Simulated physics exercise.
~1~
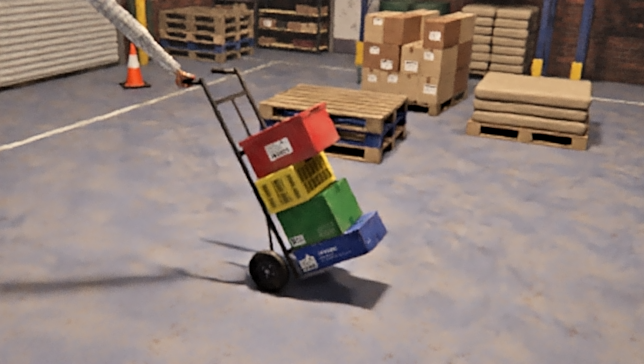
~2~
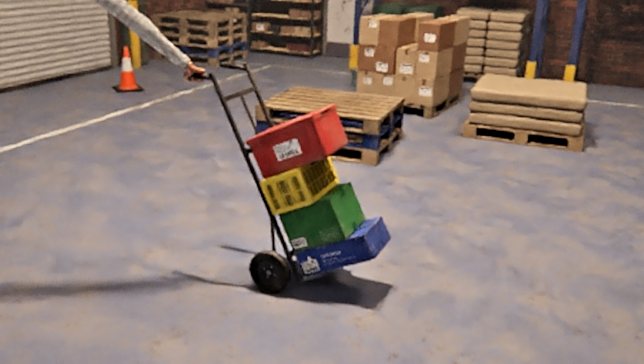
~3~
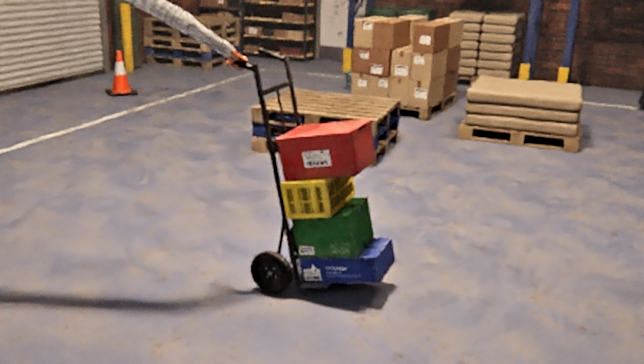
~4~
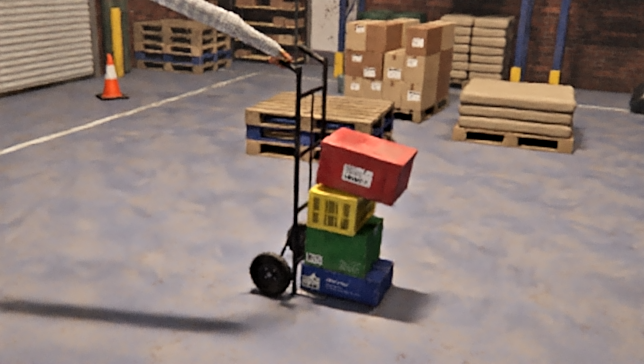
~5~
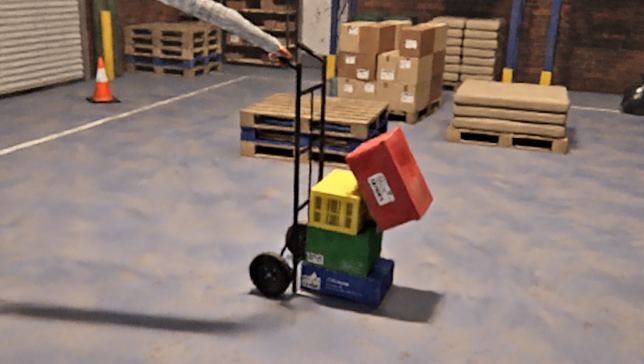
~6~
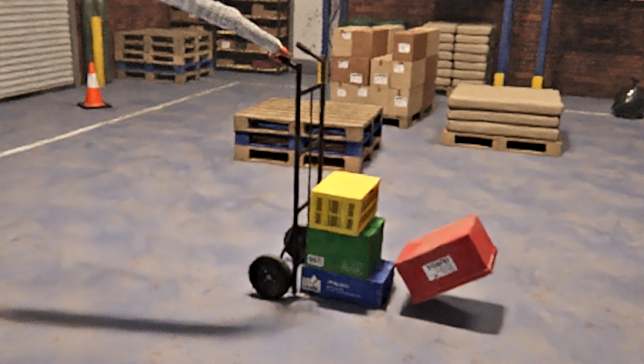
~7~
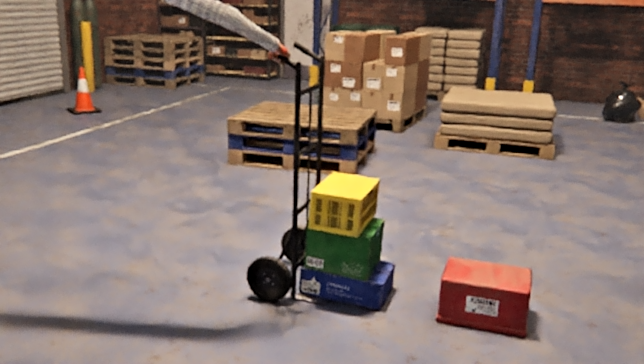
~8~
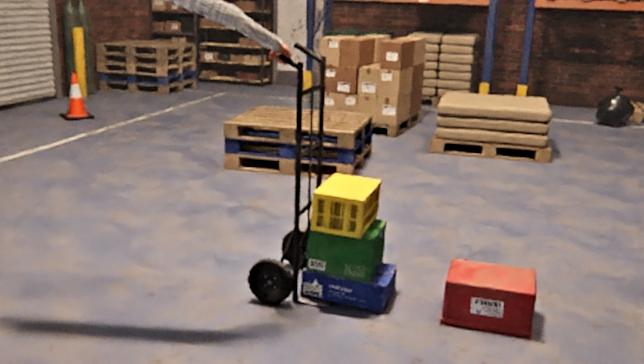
A red tote toppled off the top of a stack when a person's hand tipped a loaded hand truck upright, tumbling to the floor on the right and settling there, while the yellow crate, green box and blue parcel stayed stacked.
